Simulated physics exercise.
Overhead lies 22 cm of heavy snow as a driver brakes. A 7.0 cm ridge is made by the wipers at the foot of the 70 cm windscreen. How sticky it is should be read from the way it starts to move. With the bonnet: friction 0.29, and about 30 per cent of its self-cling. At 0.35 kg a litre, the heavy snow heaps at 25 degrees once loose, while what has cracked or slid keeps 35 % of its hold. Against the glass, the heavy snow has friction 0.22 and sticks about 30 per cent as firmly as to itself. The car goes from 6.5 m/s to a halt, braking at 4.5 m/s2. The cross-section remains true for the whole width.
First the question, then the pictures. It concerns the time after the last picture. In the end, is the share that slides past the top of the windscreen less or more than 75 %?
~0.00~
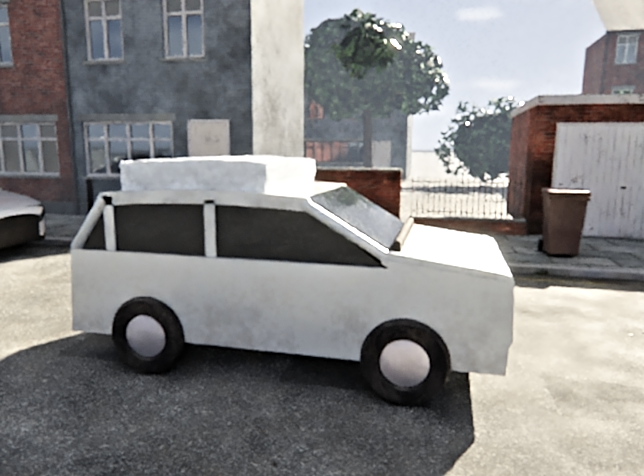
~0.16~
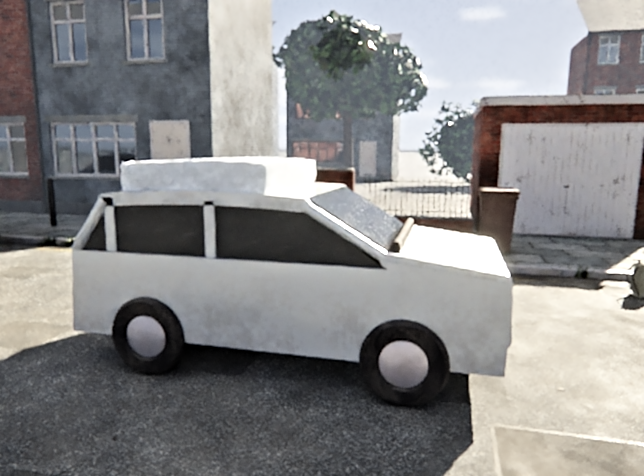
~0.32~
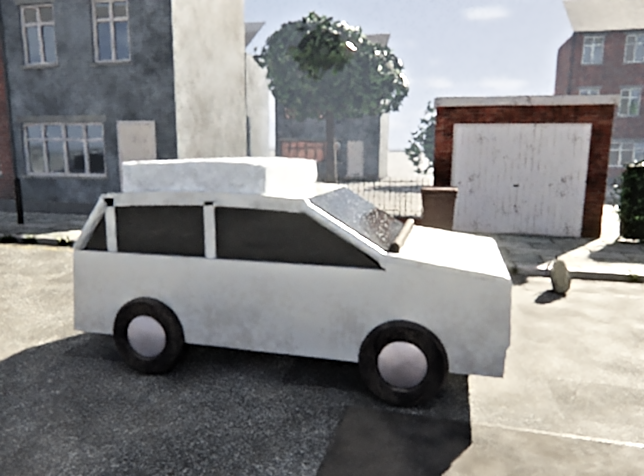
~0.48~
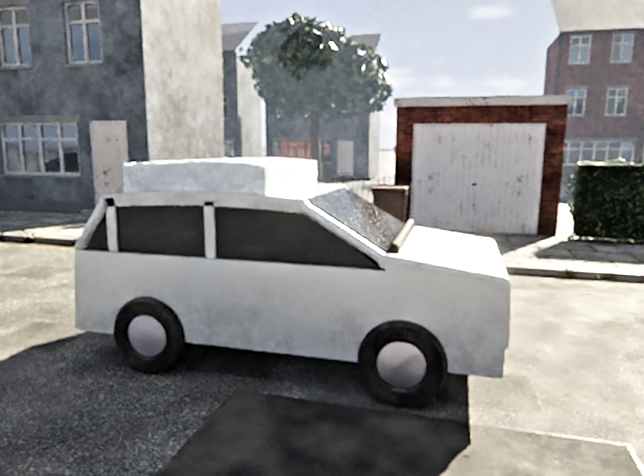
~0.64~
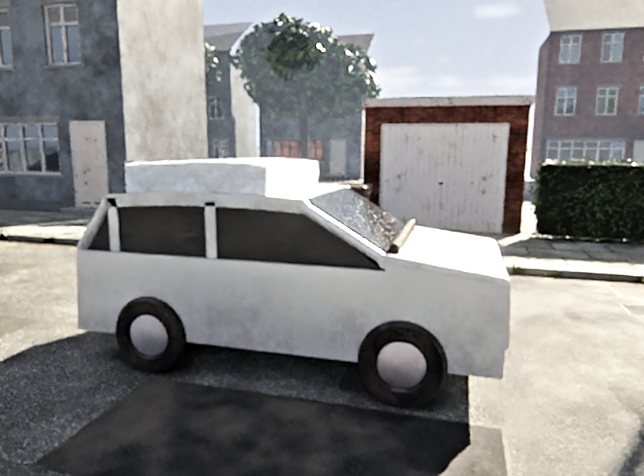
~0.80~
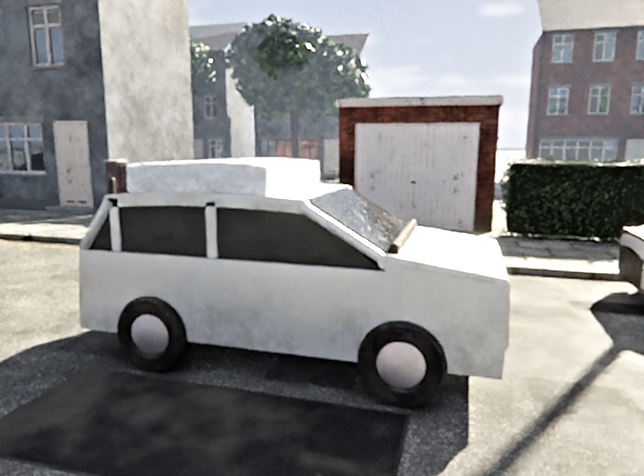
Expect a figure short of 75 per cent.
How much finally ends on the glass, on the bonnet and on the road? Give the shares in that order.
0 % on the glass, 0 % on the bonnet, 0 % on the road.
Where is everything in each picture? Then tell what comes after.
Leading edge of the heavy snow at (266, 169), in the first picture.
Leading edge of the heavy snow at (266, 170), in the second picture.
Leading edge of the heavy snow at (266, 171), its middle shifted 4 mm, in the third picture.
Leading edge of the heavy snow at (266, 171), its middle shifted 4 mm, in the fourth picture.
Leading edge of the heavy snow at (266, 172), its middle shifted 5 mm, in the fifth picture.
Leading edge of the heavy snow at (267, 172), its middle shifted 5 mm, in the sixth picture.
After 1.27 s, all of the snow is on the roof, none on the glass, none on the bonnet and none has gone off the nose.
After 1.83 s, all of the snow is on the roof, none on the glass, none on the bonnet and none has gone off the nose.
After 2.39 s, all of the snow is on the roof, none on the glass, none on the bonnet and none has gone off the nose.
After 2.94 s, all of the snow is on the roof, none on the glass, none on the bonnet and none has gone off the nose.
After 3.04 s, at the end, all of the snow is on the roof, none on the glass, none on the bonnet and none has gone off the nose.
